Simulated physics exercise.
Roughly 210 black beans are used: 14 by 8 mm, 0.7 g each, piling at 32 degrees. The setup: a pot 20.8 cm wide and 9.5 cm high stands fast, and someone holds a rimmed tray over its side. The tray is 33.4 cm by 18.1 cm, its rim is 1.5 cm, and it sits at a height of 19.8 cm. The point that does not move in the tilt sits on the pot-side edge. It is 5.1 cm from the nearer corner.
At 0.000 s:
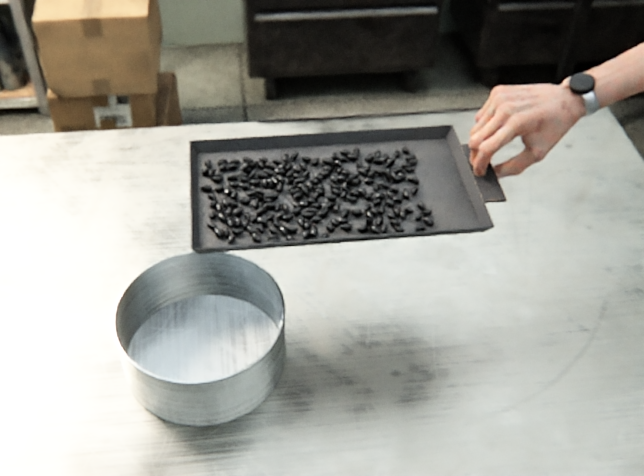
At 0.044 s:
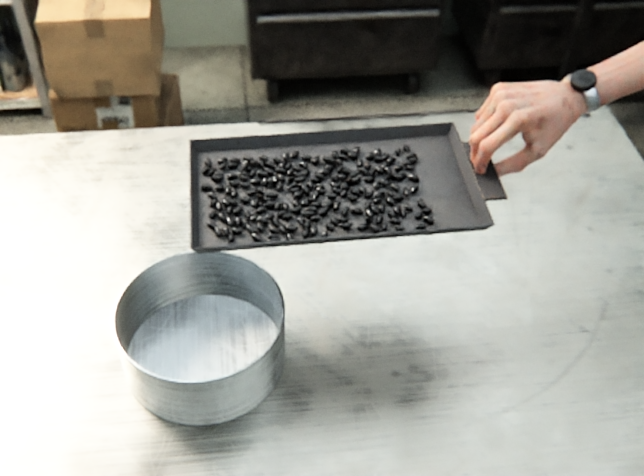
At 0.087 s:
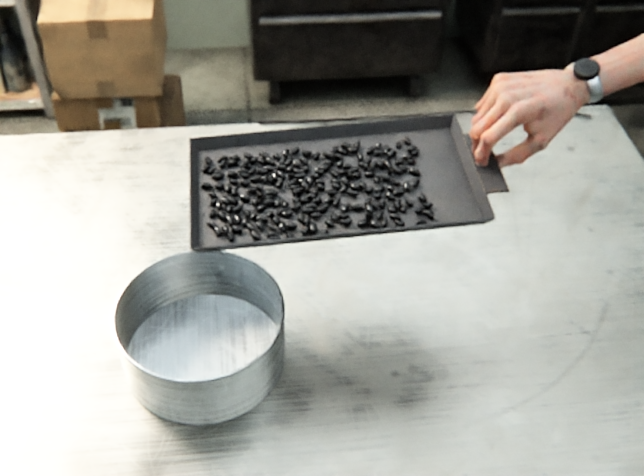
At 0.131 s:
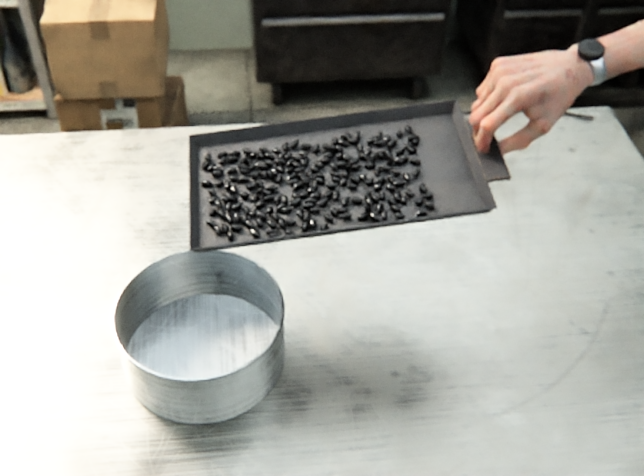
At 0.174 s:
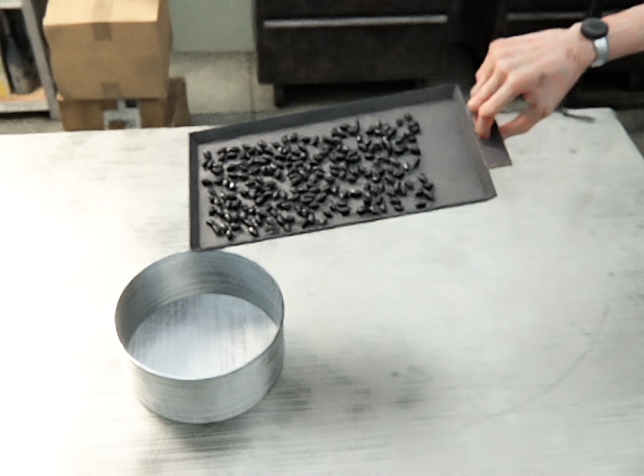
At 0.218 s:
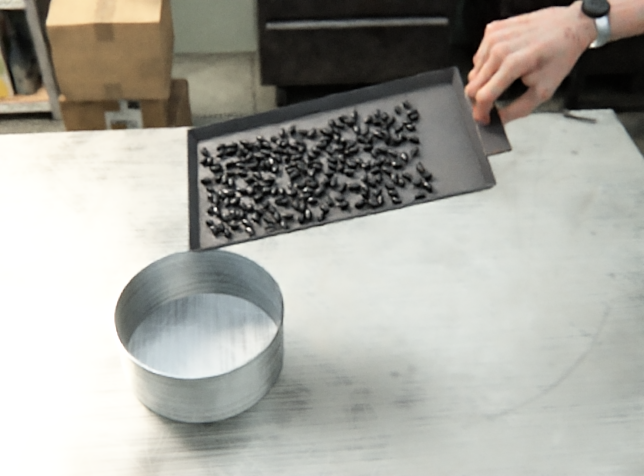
A hand with a dark-faced watch on its wrist reaches in from the right above a pale, scuffed table, seen from above at an angle, with cardboard boxes and dark cabinets behind. It grips a dark rimmed tray of shiny black beans, beside and above a round grey metal pot at lower left. The hand raises the tray's right end, slowly then faster, while the beans keep their places.
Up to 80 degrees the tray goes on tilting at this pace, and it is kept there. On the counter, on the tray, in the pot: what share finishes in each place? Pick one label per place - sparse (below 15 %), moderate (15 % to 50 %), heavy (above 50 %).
Counter: Sparse; left on the tray: Sparse; pot: Heavy.
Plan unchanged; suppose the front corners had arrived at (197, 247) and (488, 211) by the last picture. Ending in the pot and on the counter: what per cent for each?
Split: Pot = 80, counter = 20.
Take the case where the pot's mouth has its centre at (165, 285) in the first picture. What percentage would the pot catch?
Roughly 95 per cent.
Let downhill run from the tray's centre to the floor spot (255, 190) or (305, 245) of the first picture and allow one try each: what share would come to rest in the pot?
Roughly 35 per cent on the first try and 75 per cent on the second.
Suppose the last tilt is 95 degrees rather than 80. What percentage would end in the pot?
Roughly 100 percent.
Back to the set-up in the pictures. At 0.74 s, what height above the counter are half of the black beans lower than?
Roughly 18 cm above the counter.
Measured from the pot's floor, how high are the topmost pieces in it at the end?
2.5 cm.
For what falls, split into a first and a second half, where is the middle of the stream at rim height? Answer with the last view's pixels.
The first half passes near (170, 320) and the second half near (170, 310).
After 0.53 s, tilt 47 degrees; the tray holds 100 %, the pot 0 %.
After 0.74 s, tilt 68 degrees; the tray holds 50 %, the pot 10 %.
After 1.07 s, tilt 80 degrees; the tray holds 0 %, the pot 100 %.
In the end, at 1.7 s, counter 0 %, tray 0 %, pot 100 %.
